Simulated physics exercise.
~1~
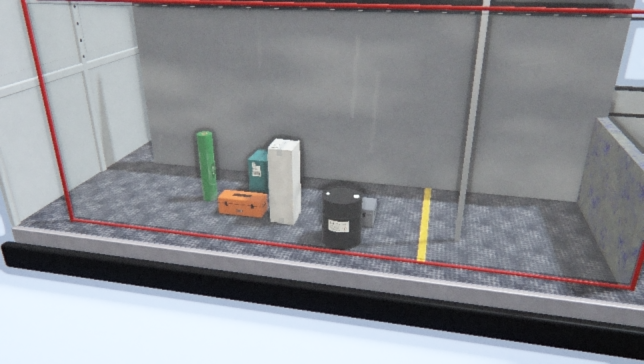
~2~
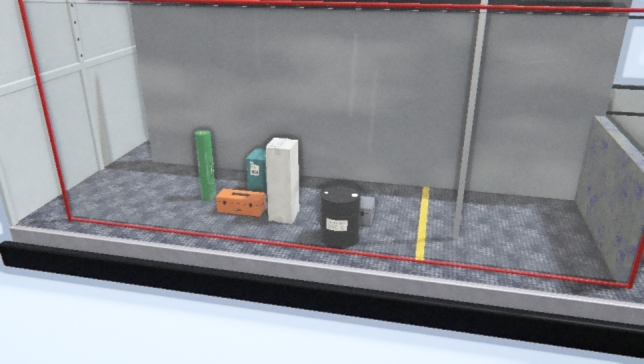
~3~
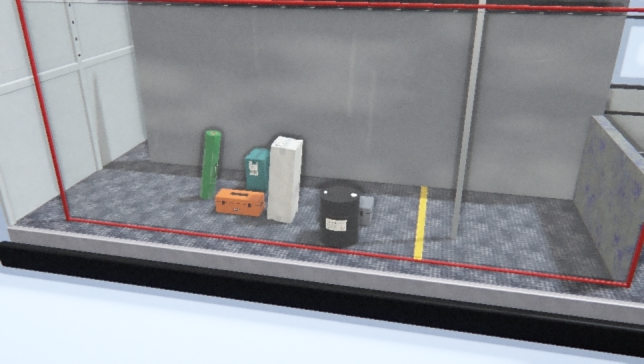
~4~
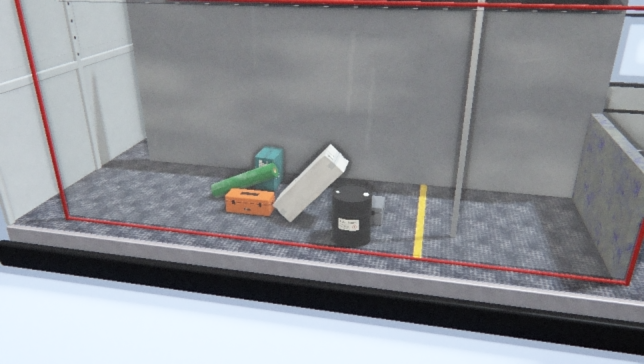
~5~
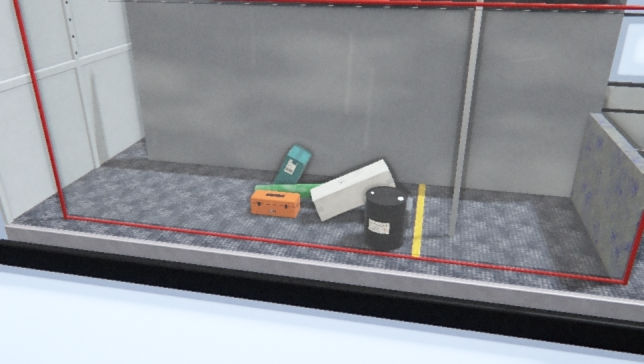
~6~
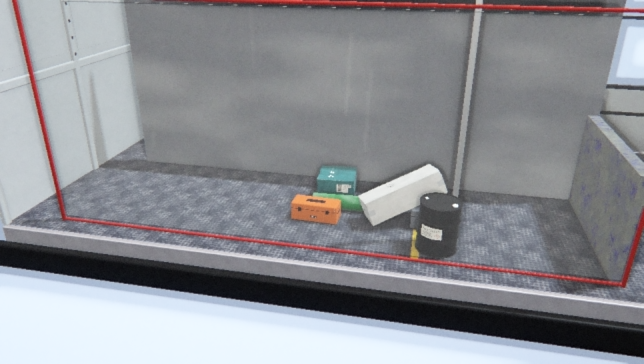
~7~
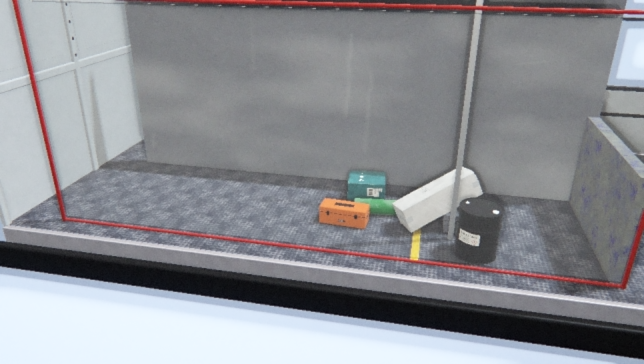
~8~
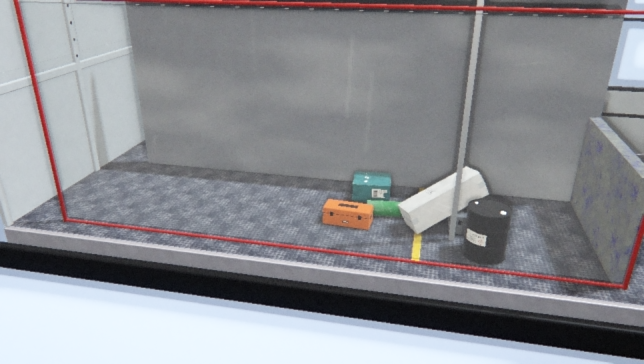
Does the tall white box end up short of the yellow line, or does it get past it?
The tall white box gets past the yellow line, tipping over and sliding right until it lies slanted beside the pole.
